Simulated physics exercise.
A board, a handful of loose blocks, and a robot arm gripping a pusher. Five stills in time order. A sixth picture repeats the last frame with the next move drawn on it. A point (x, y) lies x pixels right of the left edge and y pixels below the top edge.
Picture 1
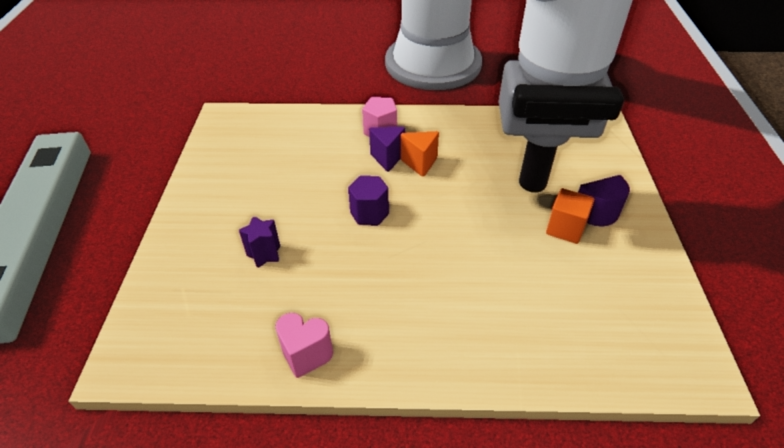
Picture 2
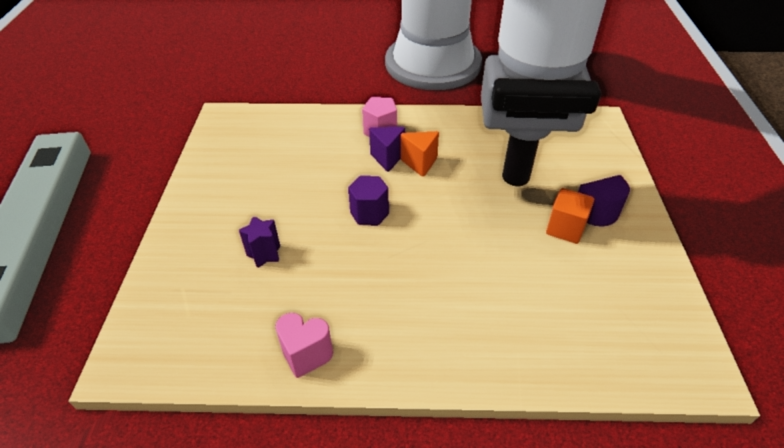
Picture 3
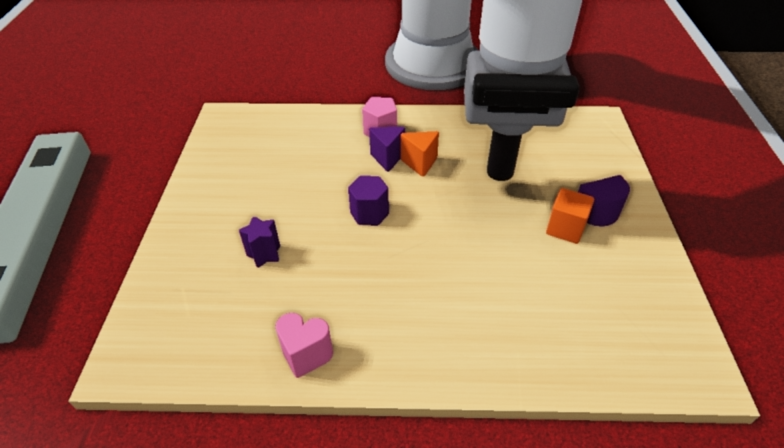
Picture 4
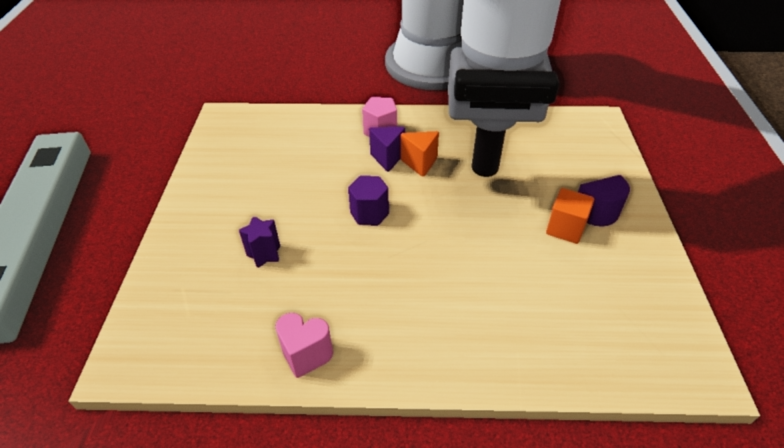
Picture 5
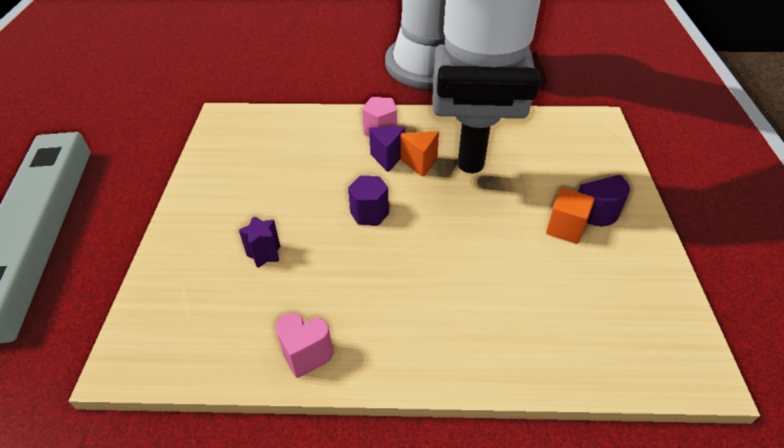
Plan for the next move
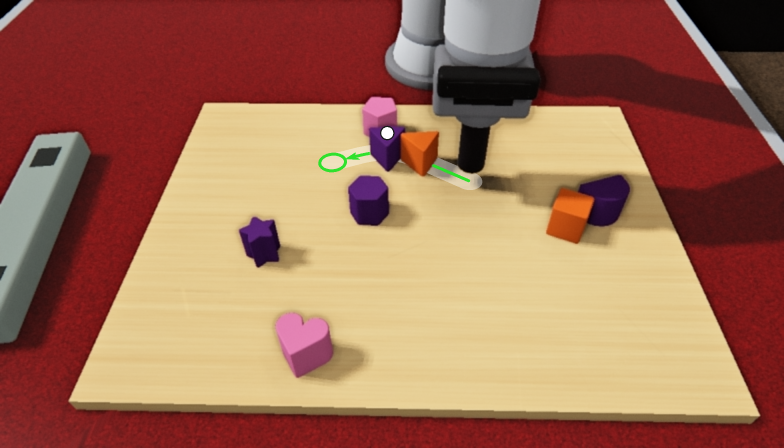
At first, a robot arm holds a black pusher over the right side of a wooden board, near an orange block and a purple one. The pusher then glides left and slightly back in small steps, nearing the orange triangle, while all the pink, purple and orange blocks stay still.
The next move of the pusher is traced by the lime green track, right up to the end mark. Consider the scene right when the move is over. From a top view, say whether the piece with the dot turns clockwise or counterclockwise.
Looking down, my answer is that the piece with the dot rotates anticlockwise.
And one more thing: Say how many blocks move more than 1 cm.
I reckon the push displaces two of the blocks by more than 1 cm.
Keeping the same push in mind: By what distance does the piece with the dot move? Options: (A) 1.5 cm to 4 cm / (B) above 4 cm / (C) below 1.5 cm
Choice B: Above 4 cm.
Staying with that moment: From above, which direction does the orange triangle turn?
Clockwise, looking down.
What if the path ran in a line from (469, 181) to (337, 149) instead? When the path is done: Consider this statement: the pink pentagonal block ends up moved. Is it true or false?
True.
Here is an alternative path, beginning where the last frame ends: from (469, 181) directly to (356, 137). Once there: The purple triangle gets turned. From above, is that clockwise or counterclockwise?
From above, the turn goes anticlockwise.
The line goes from (469, 181) via (425, 162) and (380, 152), ending at (333, 162); the dot is on the purple triangle.
On the path given first. One third of the way, pusher at (426, 147); purple triangle at (373, 129), turned 40° anticlockwise; orange triangle at (403, 130).
Two thirds of the way, pusher at (379, 138); pink pentagonal block at (376, 104), turned 25° clockwise; purple triangle at (337, 129), turned 65° anticlockwise; orange triangle at (356, 120).
At the end, pusher at (331, 148); pink pentagonal block at (376, 104), turned 25° clockwise; purple triangle at (298, 131), turned 45° anticlockwise; orange triangle at (321, 122), turned 25° clockwise.
